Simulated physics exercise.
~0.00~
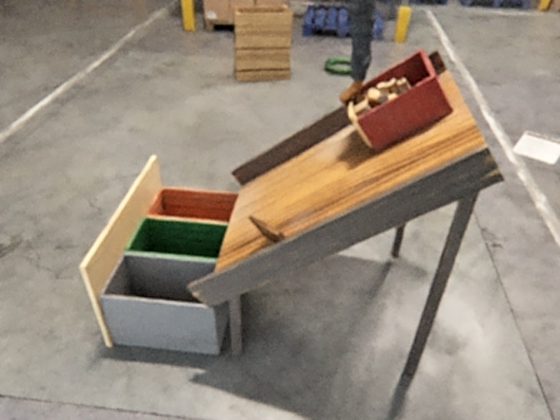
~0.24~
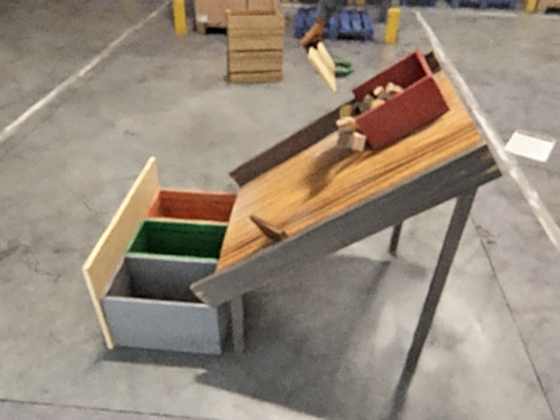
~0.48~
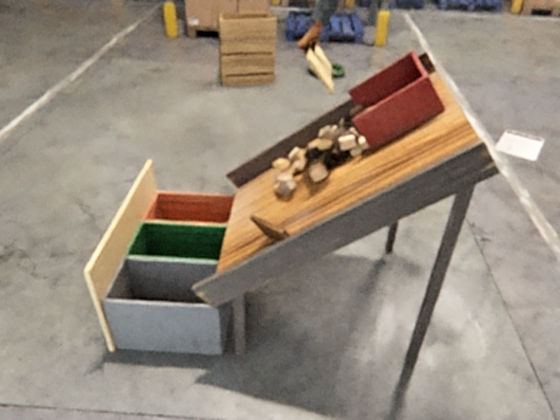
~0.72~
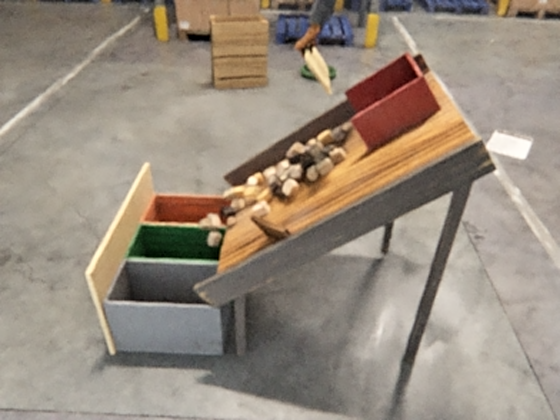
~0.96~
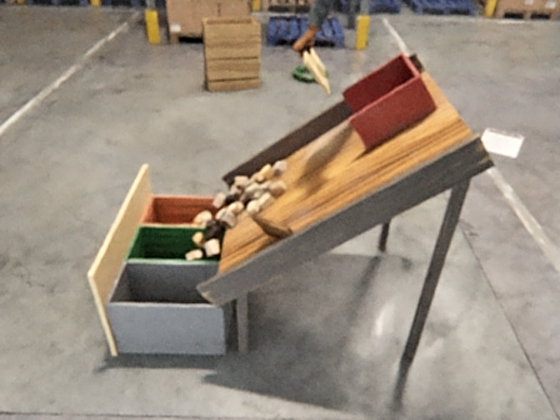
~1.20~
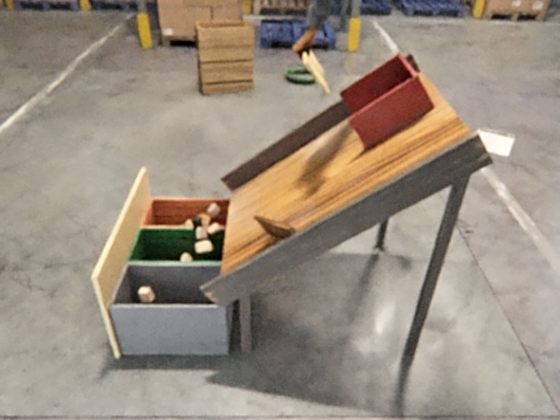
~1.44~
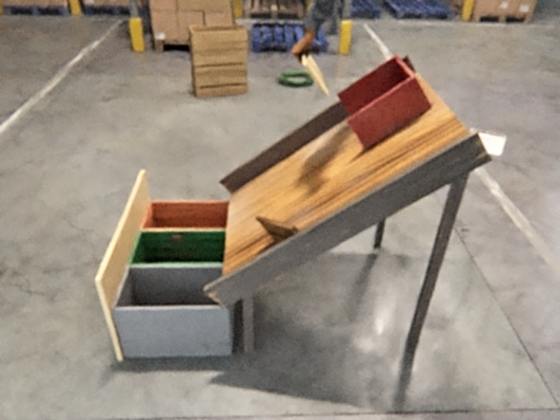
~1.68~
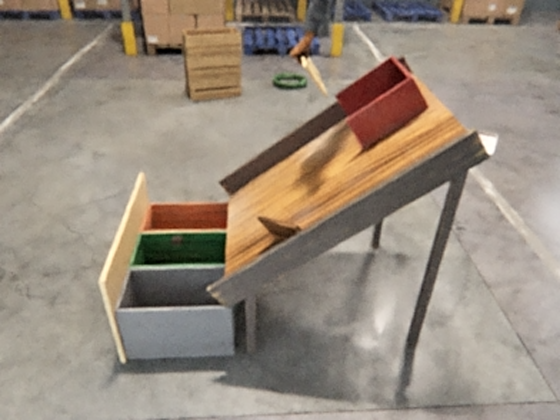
Wooden blocks spill from a red pen, tumble down a sloping table and drop into bins below.
